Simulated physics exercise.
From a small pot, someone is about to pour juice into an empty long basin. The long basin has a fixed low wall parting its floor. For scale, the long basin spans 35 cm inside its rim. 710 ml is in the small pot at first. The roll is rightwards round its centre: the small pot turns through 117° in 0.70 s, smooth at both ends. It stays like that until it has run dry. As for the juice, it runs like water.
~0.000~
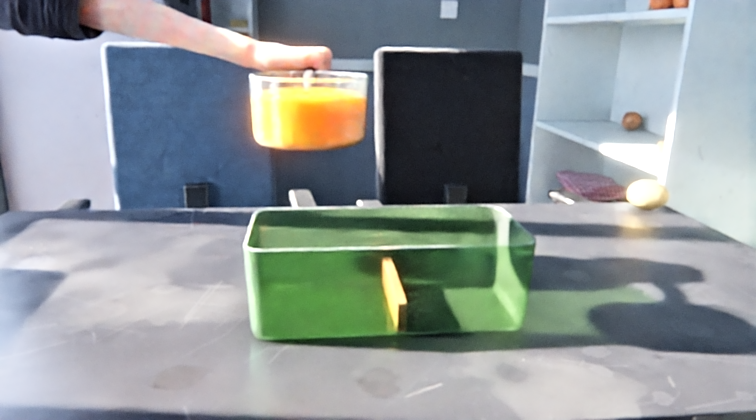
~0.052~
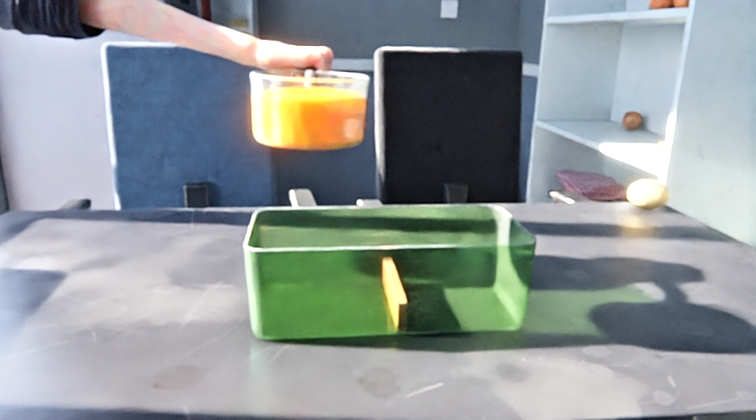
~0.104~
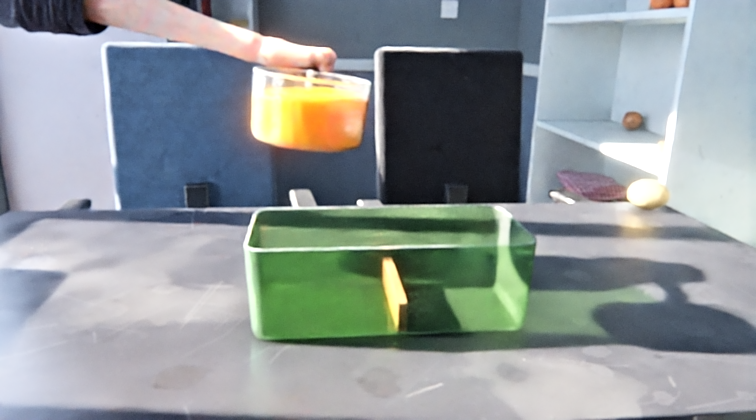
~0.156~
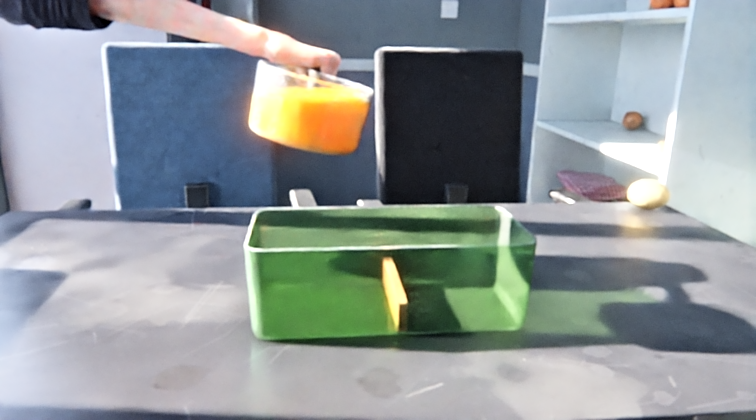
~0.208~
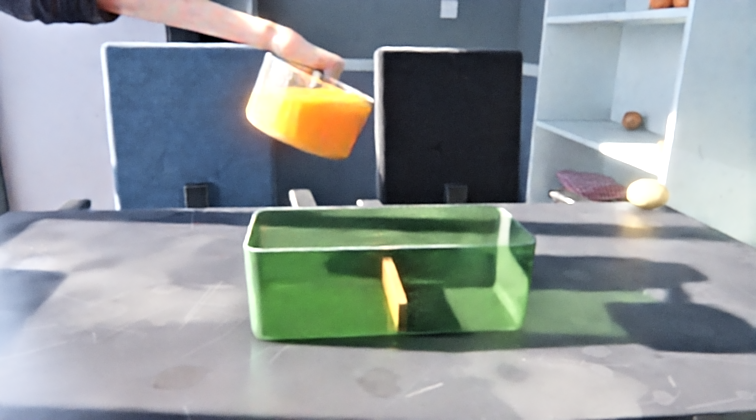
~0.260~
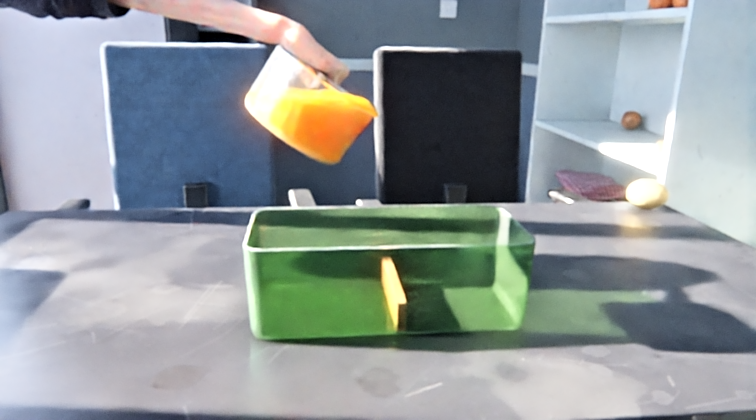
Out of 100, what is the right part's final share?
About 61 out of 100.
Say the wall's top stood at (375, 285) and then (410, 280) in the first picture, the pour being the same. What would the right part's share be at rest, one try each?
75 then 35 %.
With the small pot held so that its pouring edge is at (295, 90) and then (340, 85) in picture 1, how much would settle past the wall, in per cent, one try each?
Respectively about 15 and 30 percent.
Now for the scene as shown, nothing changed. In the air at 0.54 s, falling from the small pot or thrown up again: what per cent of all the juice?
Some 44 per cent, I reckon.
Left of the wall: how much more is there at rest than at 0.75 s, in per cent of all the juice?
That amounts to roughly 8 per cent of the whole.
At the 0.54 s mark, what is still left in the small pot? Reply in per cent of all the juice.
Around 24 percent.
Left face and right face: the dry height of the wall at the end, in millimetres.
Left: Roughly 30 mm; right: Roughly 22 mm.
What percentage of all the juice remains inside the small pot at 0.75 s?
About 2 % is still there.
By 0.54 s the tilt is 103° and 24 per cent is still to pour, 1 is left of the wall and 31 right of it.
By 0.75 s the tilt is 117° and 2 per cent is still to pour, 30 is left of the wall and 61 right of it.
By 0.96 s the tilt is 117° and 0 per cent is still to pour, 38 is left of the wall and 60 right of it.
By 1.20 s the tilt is 117° and 0 per cent is still to pour, 38 is left of the wall and 61 right of it.
At rest 38 per cent lies left of the wall, 61 right of it and 1 outside.
